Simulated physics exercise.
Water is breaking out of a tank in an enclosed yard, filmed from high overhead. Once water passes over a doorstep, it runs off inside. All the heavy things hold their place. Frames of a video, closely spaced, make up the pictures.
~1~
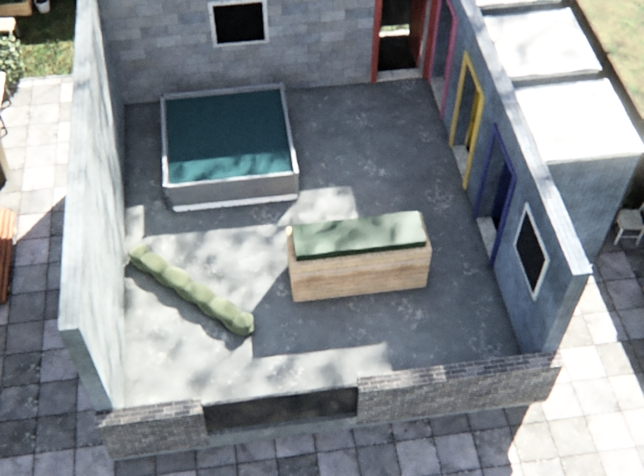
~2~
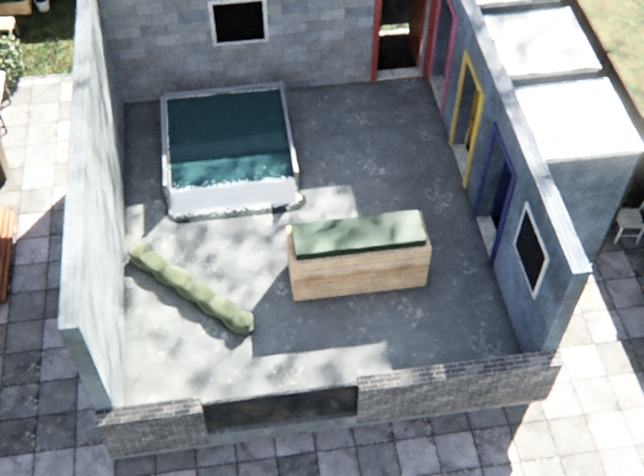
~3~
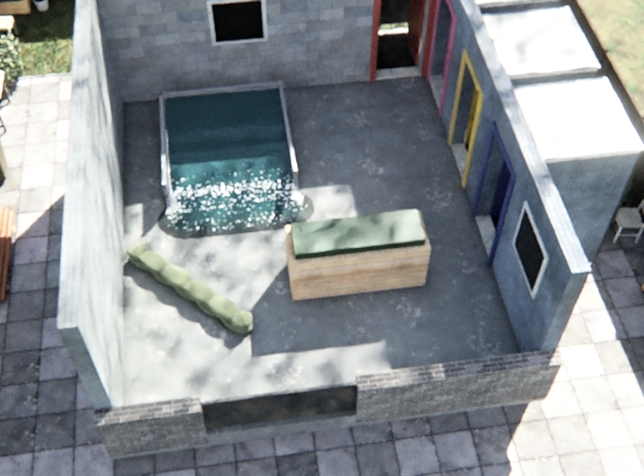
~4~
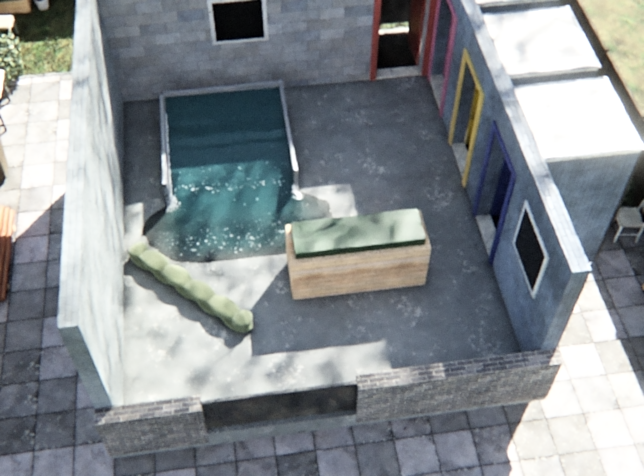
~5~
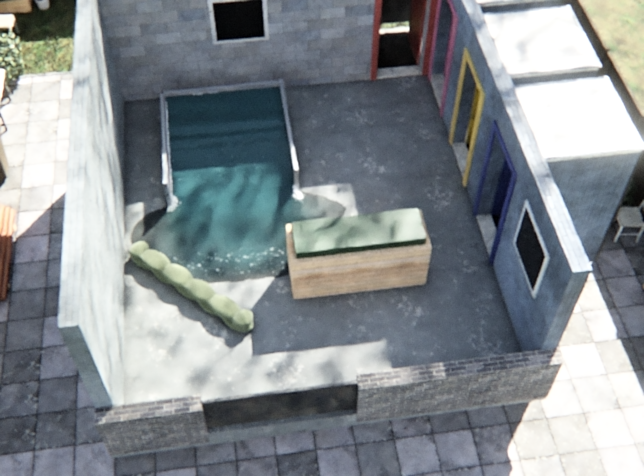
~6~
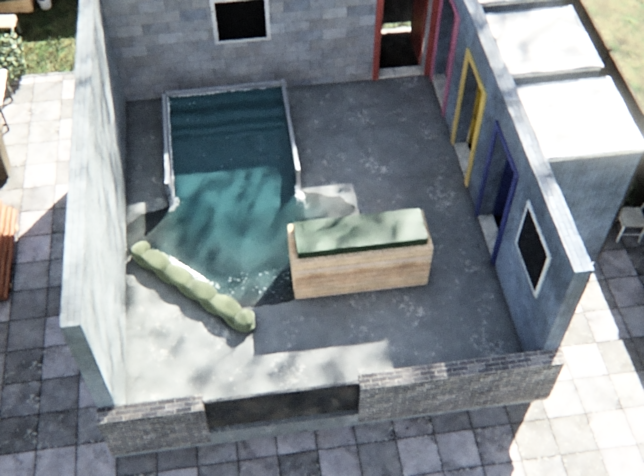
Water burst out of the near side of a tank in a walled yard, foamed onto the grey floor, and spread toward a low green hedge and a wooden box with a green top.
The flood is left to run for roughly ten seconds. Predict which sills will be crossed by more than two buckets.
One by one: Pink door: At most two buckets; red door: Over two buckets; blue door: Over two buckets; yellow door: Over two buckets.
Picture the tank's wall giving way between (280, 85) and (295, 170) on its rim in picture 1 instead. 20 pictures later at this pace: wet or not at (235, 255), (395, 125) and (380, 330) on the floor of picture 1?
Unwetted, submerged, unwetted.
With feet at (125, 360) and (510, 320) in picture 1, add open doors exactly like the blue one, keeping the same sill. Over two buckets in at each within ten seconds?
Result: First undershoots, second overshoots.
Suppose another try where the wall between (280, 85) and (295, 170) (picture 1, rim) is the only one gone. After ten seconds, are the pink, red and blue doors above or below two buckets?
Going door by door, pink overflows, then red overflows, then blue overflows.
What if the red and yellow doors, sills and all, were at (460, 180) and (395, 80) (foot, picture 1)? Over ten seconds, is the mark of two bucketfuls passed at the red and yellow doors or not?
Check: Red one comes out above / yellow one comes out above.
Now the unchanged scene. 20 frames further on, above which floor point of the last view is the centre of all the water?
I'd mark it close to (283, 250).
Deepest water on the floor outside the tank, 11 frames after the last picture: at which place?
That spot is close to (254, 285).
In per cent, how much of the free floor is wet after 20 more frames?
It comes out near 60 percent.
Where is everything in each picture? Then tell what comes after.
The first frame shows still water in the water tank at (227, 136).
In the second frame, the front is at (300, 203), out from the gap at (233, 193).
In the third frame, the front is at a hidden place, out from the gap at (232, 193).
In the fourth frame, the front is at a hidden place, out from the gap at (233, 194).
In the fifth frame, the front is at a hidden place, out from the gap at (233, 193).
In the sixth frame, the front is at (294, 293), out from the gap at (235, 193).
A moment on, water covers 20 % of the floor; the pink door not reached, the red door not reached, the blue door not reached, the yellow door not reached.
Next, water covers 40 % of the floor; the pink door not reached, the red door not reached, the blue door wet at the sill, nothing in, the yellow door not reached.
Then, water covers 60 % of the floor; the pink door not reached, the red door not reached, the blue door over two buckets in, the yellow door under two buckets in.
Later, water covers 85 % of the floor; the pink door wet at the sill, nothing in, the red door under two buckets in, the blue door over two buckets in, the yellow door over two buckets in.
In the end, water covers 95 % of the floor; the pink door wet at the sill, nothing in, the red door far over two buckets in, the blue door far over two buckets in, the yellow door over two buckets in.
